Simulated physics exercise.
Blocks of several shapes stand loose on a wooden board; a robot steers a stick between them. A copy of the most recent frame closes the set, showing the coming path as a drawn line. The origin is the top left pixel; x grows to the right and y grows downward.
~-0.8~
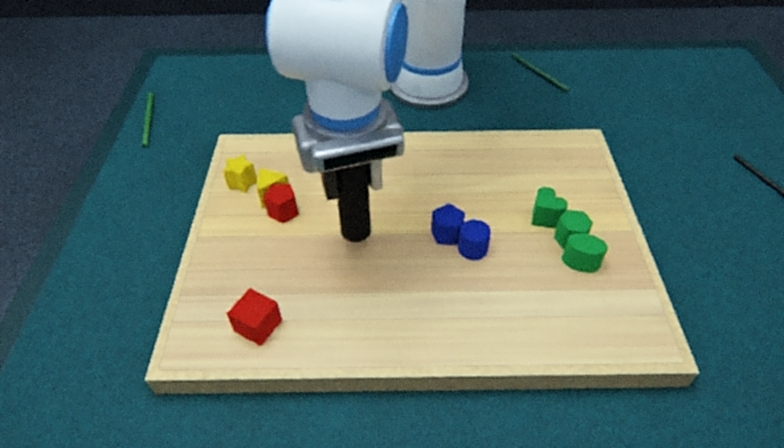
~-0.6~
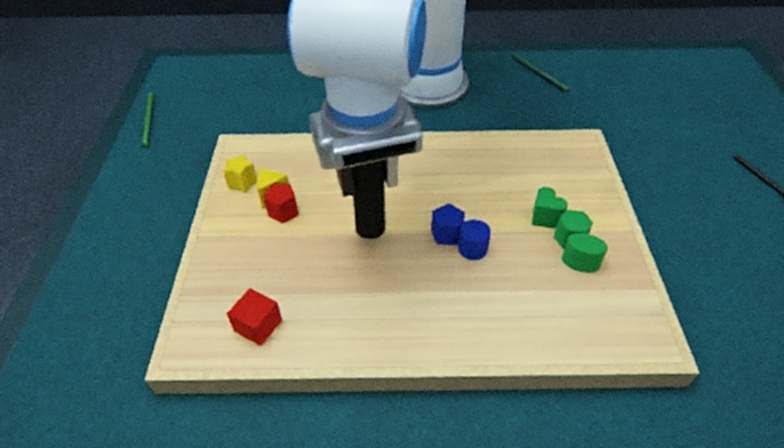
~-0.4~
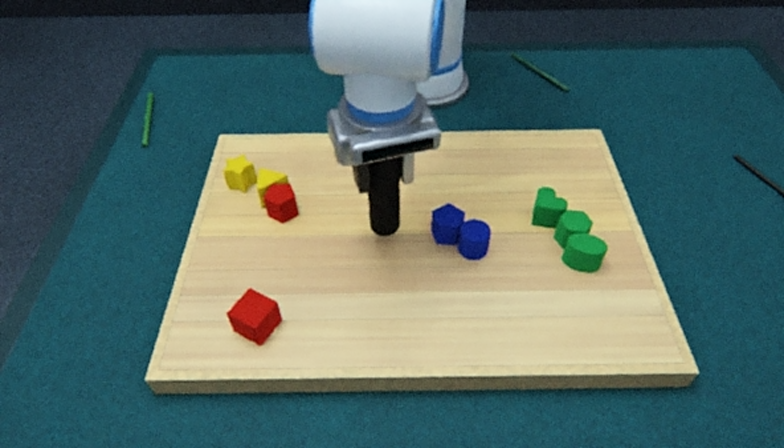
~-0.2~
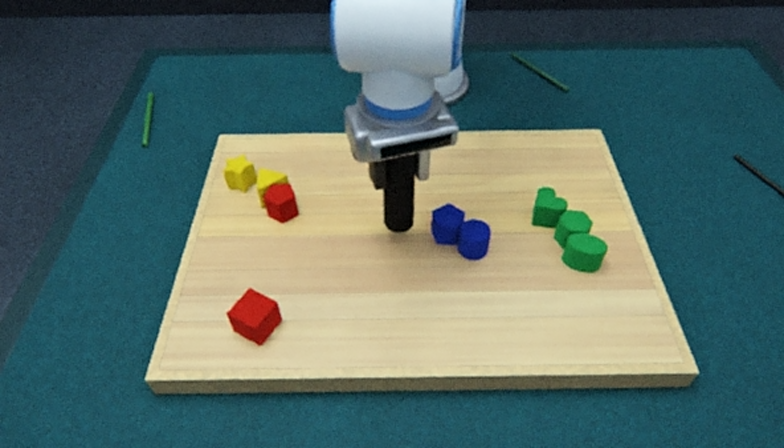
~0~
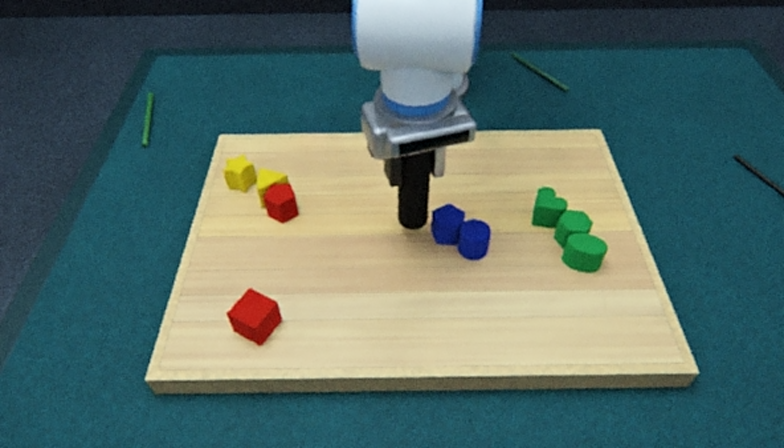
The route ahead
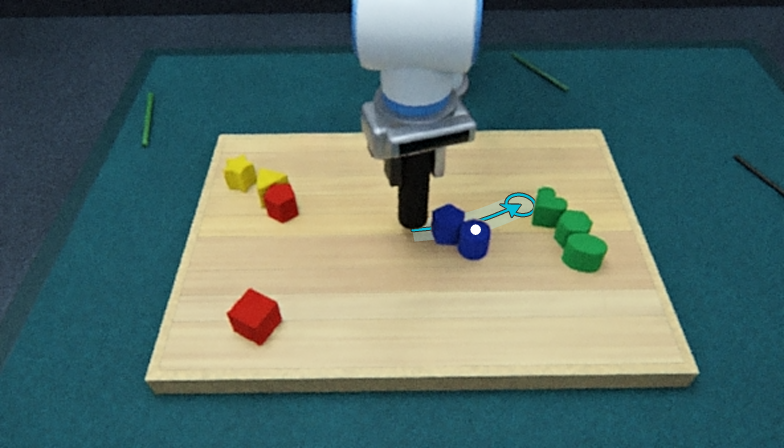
A robot arm moves a black stick rightward across a wooden board, close to blue blocks.
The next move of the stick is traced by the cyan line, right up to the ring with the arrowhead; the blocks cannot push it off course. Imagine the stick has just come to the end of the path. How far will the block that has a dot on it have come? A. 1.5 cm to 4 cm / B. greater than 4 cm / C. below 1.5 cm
The correct letter is A.
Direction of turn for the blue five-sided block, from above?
Its spin: Clockwise.
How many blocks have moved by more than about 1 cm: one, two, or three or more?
I foresee two blocks being moved.
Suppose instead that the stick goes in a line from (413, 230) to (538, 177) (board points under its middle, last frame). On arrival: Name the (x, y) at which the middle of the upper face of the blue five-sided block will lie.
The spot you're after is about (474, 211) in the image.
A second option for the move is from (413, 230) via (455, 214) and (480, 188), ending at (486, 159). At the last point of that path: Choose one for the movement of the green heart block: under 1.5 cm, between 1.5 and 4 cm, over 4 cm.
It goes under 1.5 cm.
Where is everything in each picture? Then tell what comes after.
Lower end of the stick (356, 231), tops of blocks, blue five-sided block (449, 215), blue cylinder (476, 230), green heart block (551, 199), in the first picture.
Stick (371, 228), blocks as before, in the second picture.
Stick (385, 225), blocks as before, in the third picture.
Stick (399, 222), blocks as before, in the fourth picture.
Stick (413, 219), blue five-sided block (449, 215), blue cylinder (476, 230), green heart block (551, 199), in the fifth picture.
The drawn path runs from (413, 230) via (452, 226) and (488, 218), ending at (521, 205); the dot is on the blue cylinder.
The first path, step by step. One third of the way, stick (454, 215); blue five-sided block (484, 215), turned 45° clockwise; blue cylinder (494, 237).
Two thirds of the way, stick (491, 206); blue five-sided block (511, 217), turned 75° clockwise; blue cylinder (500, 239).
At the end, stick (523, 193); blue five-sided block (512, 216), turned 85° clockwise; blue cylinder (500, 239); green heart block not moved.
